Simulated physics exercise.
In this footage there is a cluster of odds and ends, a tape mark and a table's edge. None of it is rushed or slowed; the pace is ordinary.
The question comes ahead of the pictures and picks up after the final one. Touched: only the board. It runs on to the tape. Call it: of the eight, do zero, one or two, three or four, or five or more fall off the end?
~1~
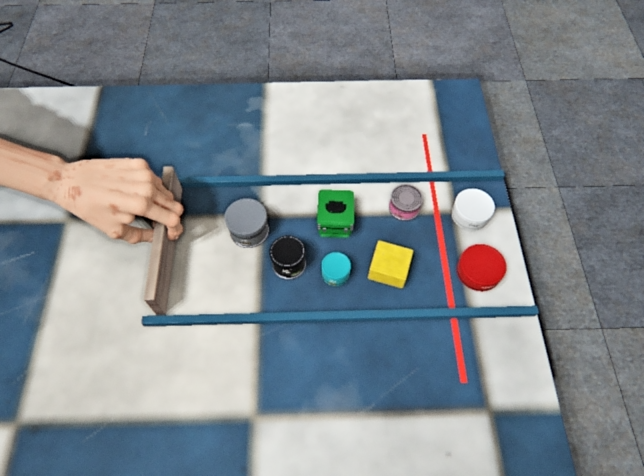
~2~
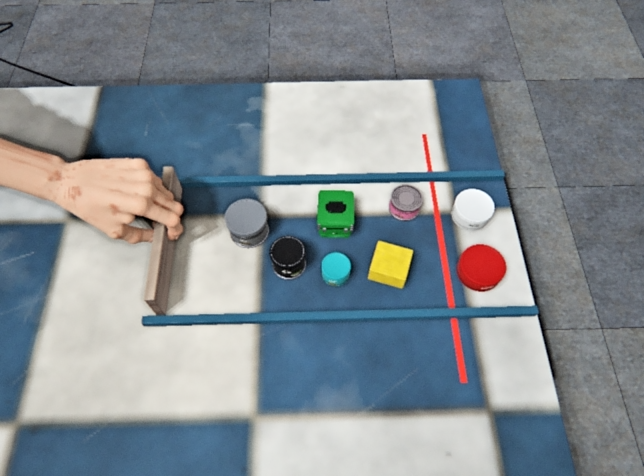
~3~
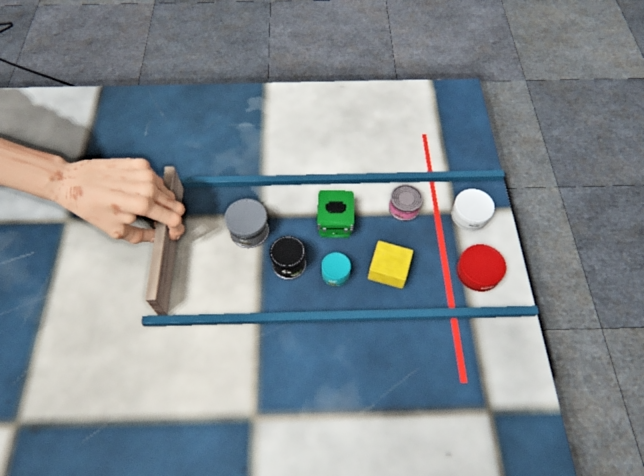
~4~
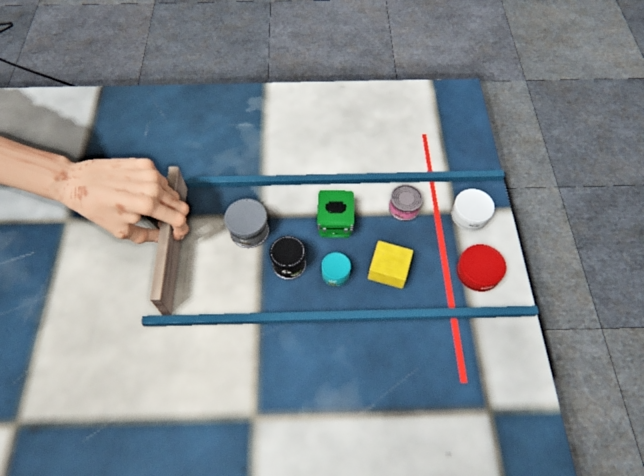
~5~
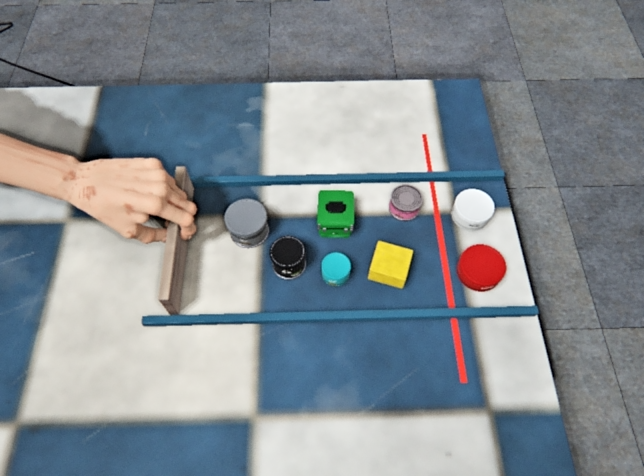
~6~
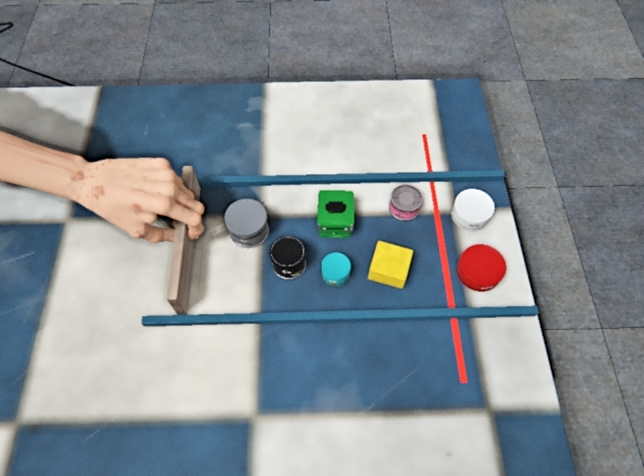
One or two fall off.
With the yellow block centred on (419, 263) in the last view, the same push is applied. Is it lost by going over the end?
Note: From that start it hangs on.
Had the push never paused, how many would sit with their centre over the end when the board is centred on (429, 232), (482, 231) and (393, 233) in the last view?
Counts by place: 0 / 4 / 0.
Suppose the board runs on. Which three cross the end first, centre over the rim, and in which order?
First the red tub, then the pink tin, then the white tub.
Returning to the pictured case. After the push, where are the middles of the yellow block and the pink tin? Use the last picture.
Look around (499, 276) for the first and around (506, 188) for the second.
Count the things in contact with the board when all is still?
3.
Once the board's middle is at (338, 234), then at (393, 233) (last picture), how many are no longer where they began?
6 at one spot and 8 at the other.
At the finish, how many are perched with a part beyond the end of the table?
The total would be 2.
A little later, none off yet; white tub at rest near (472, 210); red tub at rest near (481, 268); pink tin at rest near (405, 203).
When it is over, the number that fall off is one or two; down, red tub.
